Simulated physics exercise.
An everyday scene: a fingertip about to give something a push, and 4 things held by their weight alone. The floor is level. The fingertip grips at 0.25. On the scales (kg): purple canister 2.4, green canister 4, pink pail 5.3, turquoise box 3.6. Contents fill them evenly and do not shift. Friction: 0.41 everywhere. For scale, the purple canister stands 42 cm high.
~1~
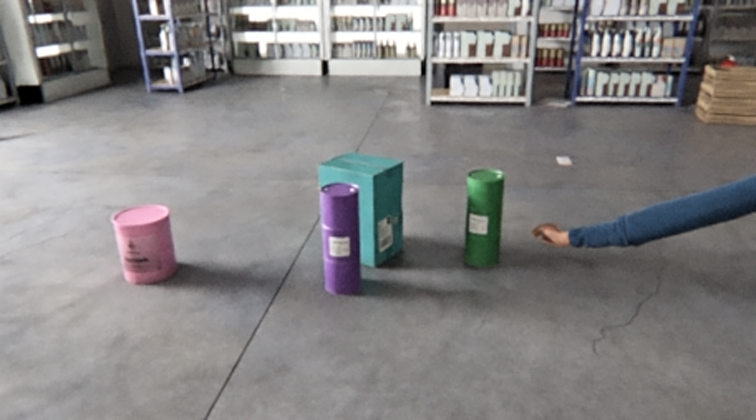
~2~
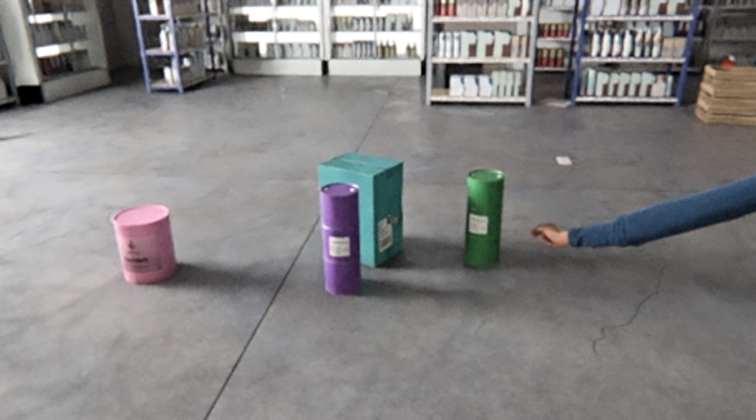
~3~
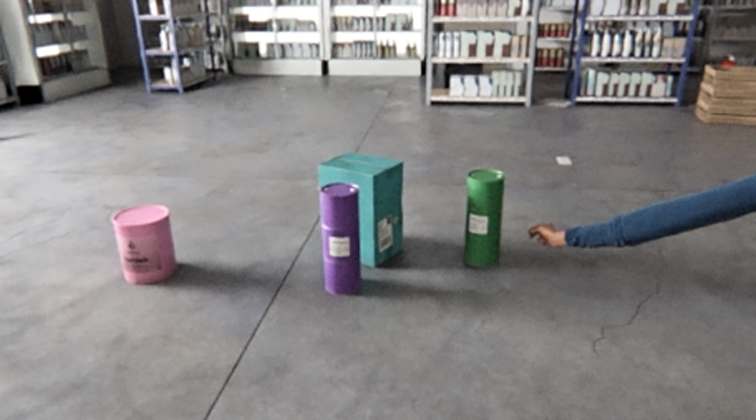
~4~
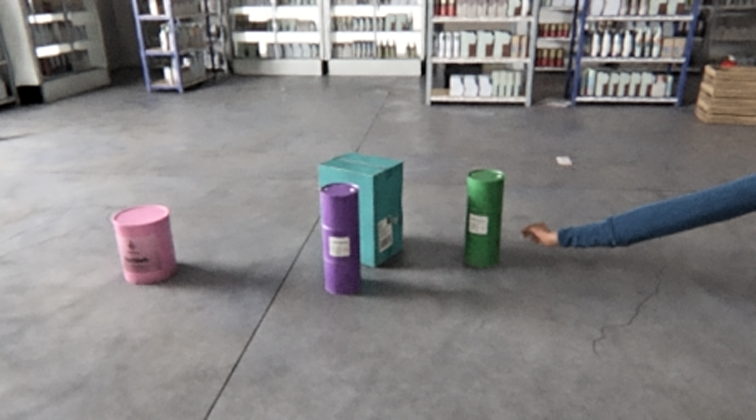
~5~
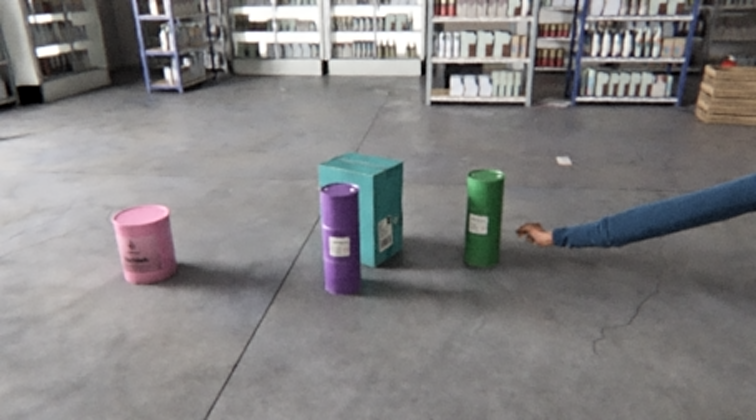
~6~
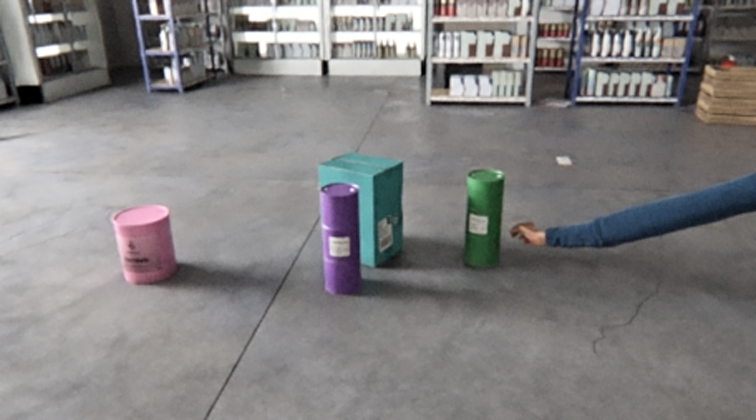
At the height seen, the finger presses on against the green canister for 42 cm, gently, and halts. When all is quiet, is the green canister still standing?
The green canister stays upright.
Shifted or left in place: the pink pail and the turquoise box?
The pink pail is left alone; the turquoise box gets pushed.
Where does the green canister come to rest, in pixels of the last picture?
Around (387, 215).
Then, 0.40 s later than the last frame, finger moved 23 cm; green canister 10 cm from its spot near (460, 217).
Then, 0.90 s later than the last frame, finger moved 41 cm; green canister 28 cm from its spot near (419, 216).
Then, 1.20 s later than the last frame, finger moved 51 cm; green canister 38 cm from its spot near (395, 215); turquoise box 8 cm from its spot.
When it is over, not toppled but over 14 cm from the start, green canister; the other 3 within 14 cm of the start. End places, in pixels of the last picture, green canister near (387, 215).
